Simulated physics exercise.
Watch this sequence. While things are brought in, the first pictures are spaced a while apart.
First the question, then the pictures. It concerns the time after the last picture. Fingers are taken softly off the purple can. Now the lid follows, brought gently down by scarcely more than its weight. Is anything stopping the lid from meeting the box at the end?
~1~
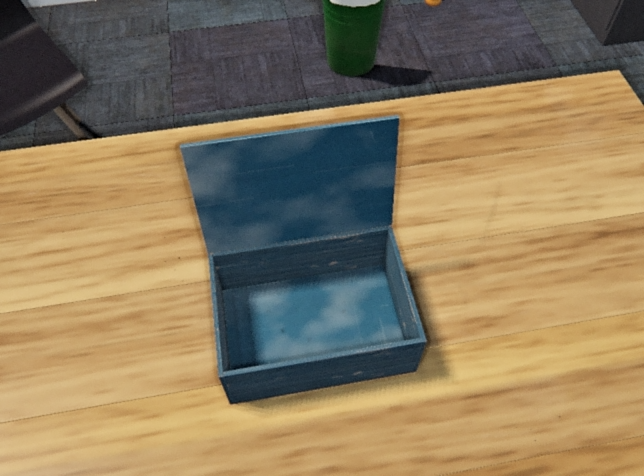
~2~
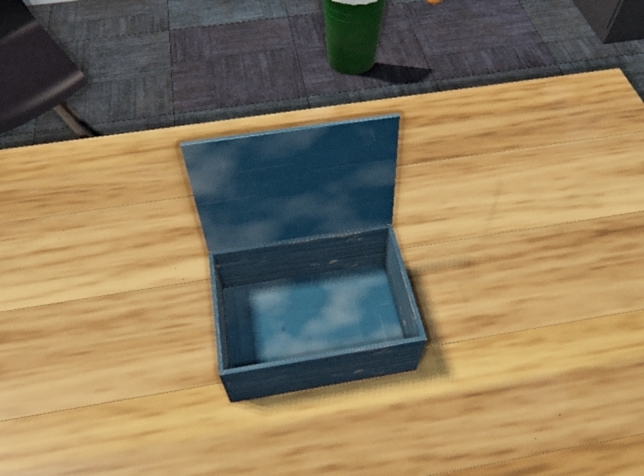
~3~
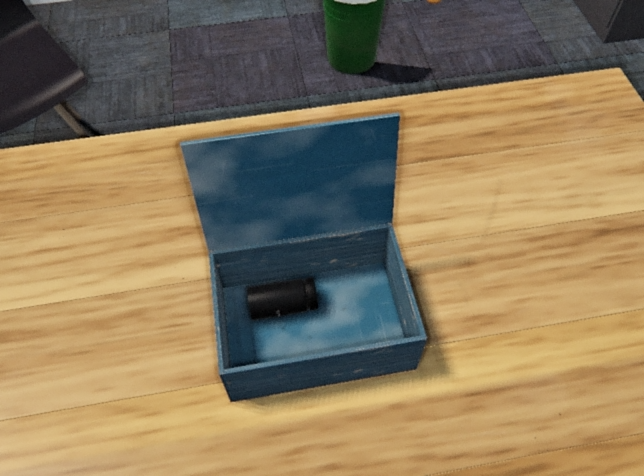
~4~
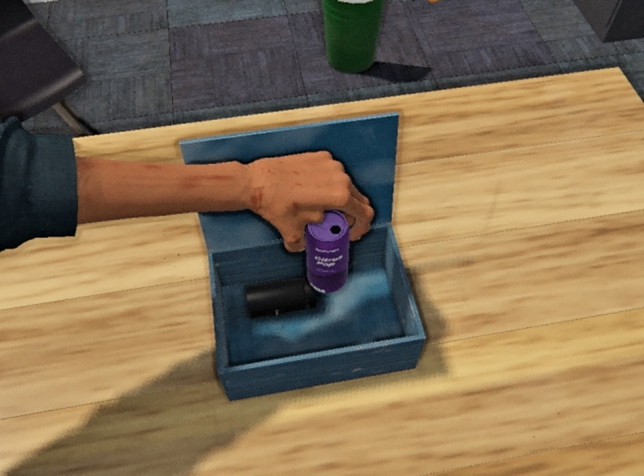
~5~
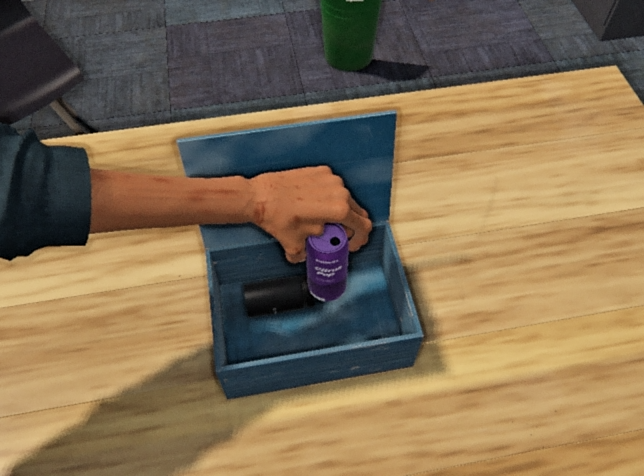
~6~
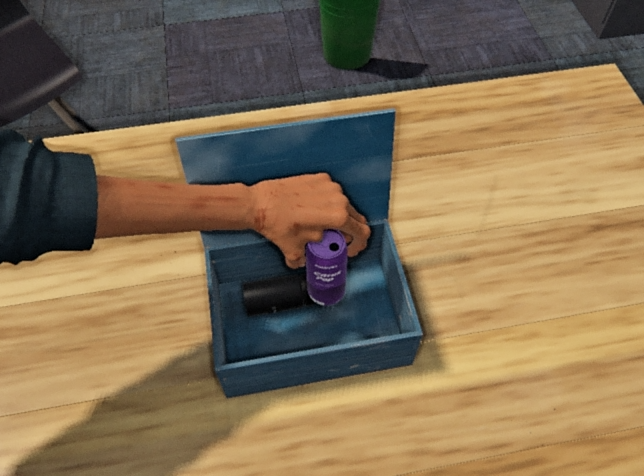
No, the lid closes.
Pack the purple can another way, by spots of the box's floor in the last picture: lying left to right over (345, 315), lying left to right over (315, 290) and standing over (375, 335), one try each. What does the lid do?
So: First shut tight, second shut tight, third open.
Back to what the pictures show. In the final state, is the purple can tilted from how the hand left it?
After all that, it finishes out of line.
Then, 0.40 s past the last view, purple can on its side near (362, 308); black shaker displaced a little.
Then, 1.50 s past the last view, lid 65° above the rim; purple can on its side near (365, 309).
Then, 1.90 s past the last view, lid 25° above the rim; purple can on its side near (365, 309).
Finally, lid shut; down or leaning hard in the box, purple can; black shaker still in place. Final places as the last picture's camera would see them, purple can near (366, 309).
